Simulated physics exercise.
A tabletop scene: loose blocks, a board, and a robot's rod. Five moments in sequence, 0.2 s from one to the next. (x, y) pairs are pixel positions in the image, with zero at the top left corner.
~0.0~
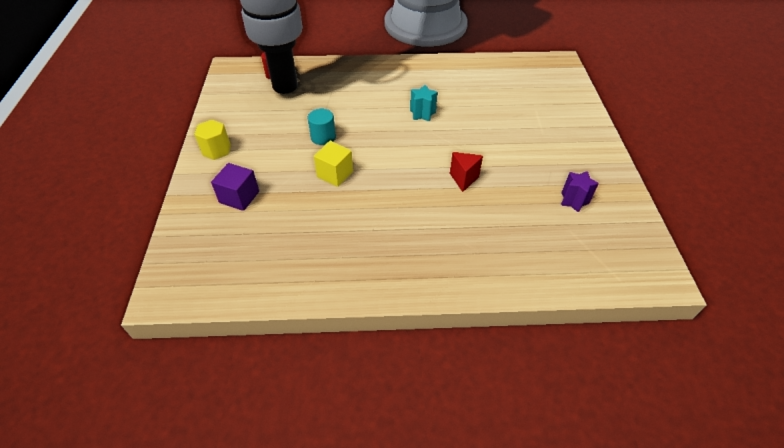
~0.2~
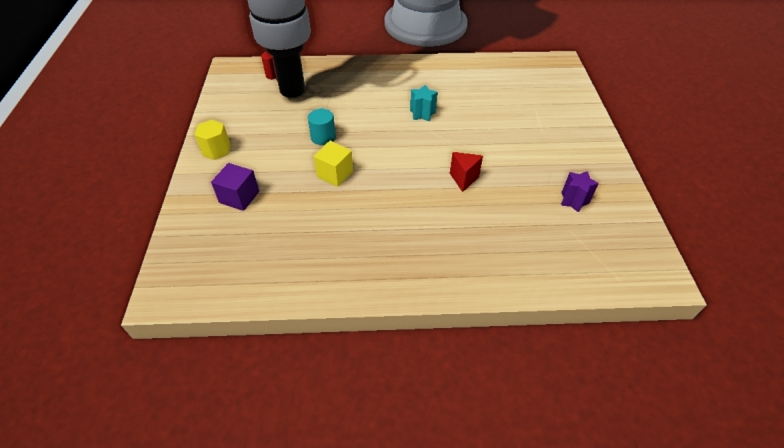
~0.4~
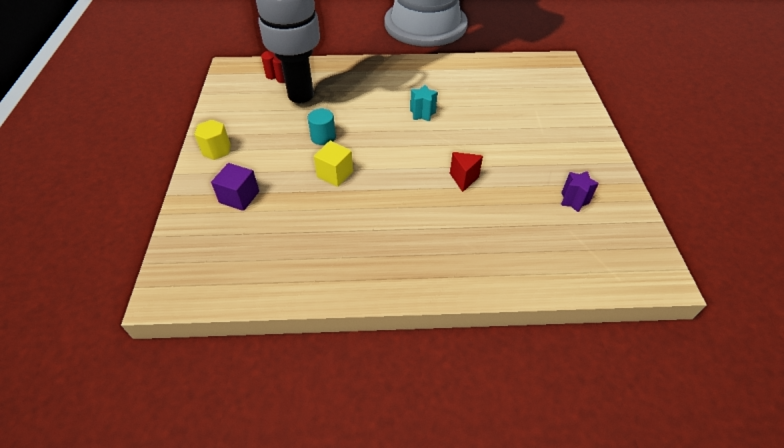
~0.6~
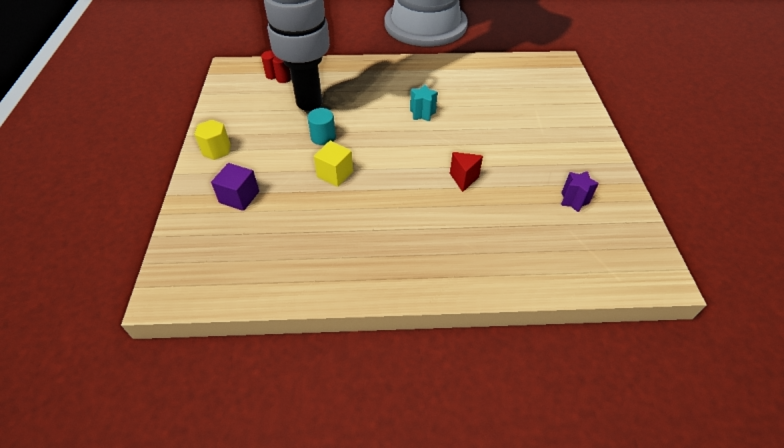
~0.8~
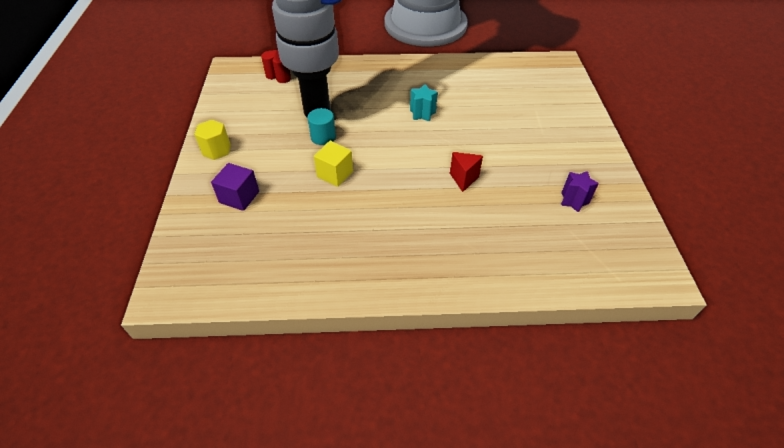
On a wooden board, a robot's dark rod moves toward the turquoise block among still blocks.
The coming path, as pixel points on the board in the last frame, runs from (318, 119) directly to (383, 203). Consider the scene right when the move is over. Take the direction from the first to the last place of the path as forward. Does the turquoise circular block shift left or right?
Goes right.
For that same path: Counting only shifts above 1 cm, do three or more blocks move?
It seems not.
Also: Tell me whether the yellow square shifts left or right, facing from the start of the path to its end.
Over to the right.
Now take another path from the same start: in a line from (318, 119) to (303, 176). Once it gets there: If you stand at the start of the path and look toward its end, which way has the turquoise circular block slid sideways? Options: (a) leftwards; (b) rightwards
Letter a.
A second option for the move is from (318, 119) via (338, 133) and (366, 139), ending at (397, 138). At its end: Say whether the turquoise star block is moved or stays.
It ends up on the same spot.
The first path, step by step. One third of the way, rod (337, 137); turquoise circular block (326, 140); yellow square (333, 161), turned 15° anticlockwise.
Two thirds of the way, rod (359, 166); turquoise circular block (324, 150); yellow square (327, 170), turned 60° anticlockwise.
At the end, rod (383, 196); turquoise circular block (324, 150); yellow square (327, 170), turned 60° anticlockwise.
